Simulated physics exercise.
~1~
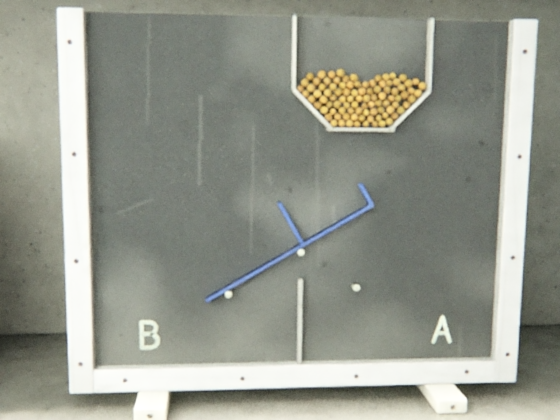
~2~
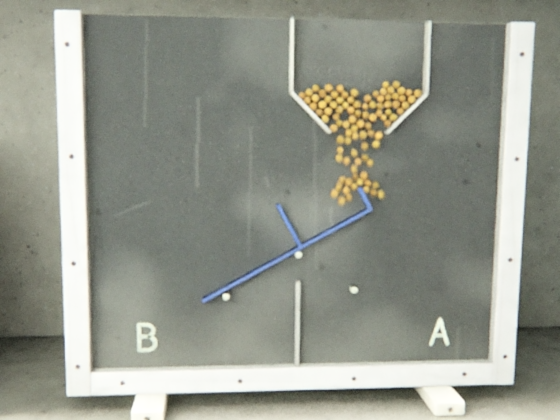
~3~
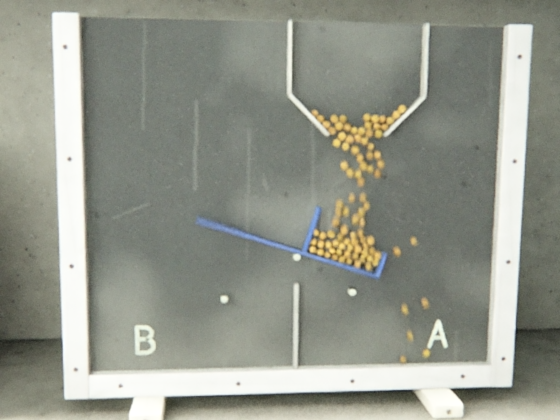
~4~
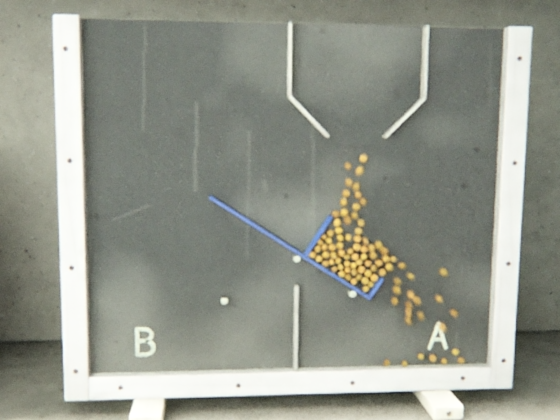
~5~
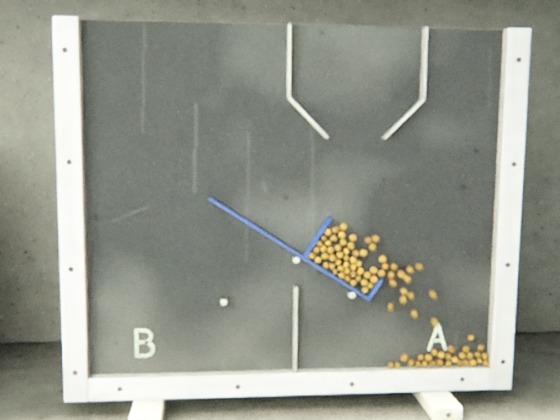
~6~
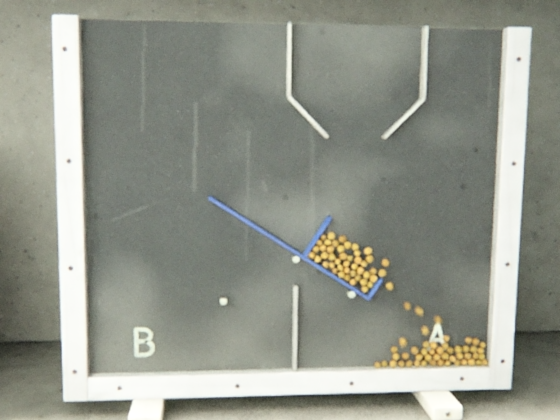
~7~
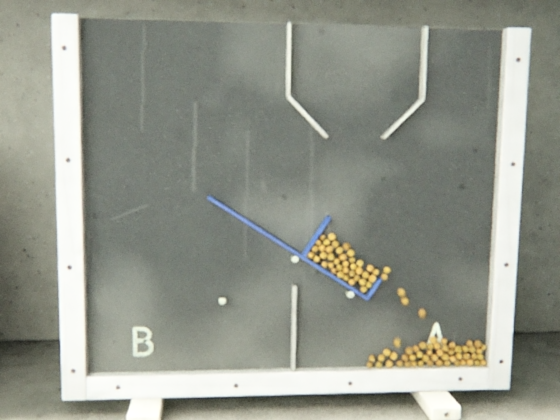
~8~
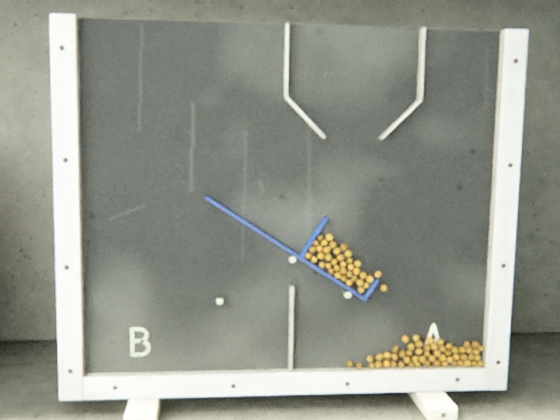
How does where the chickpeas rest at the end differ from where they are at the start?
At the start the chickpeas are all held in the hopper at the top. By the end the hopper is empty, and most of them lie in bin A at the lower right, with the others held in the tilted blue tray.
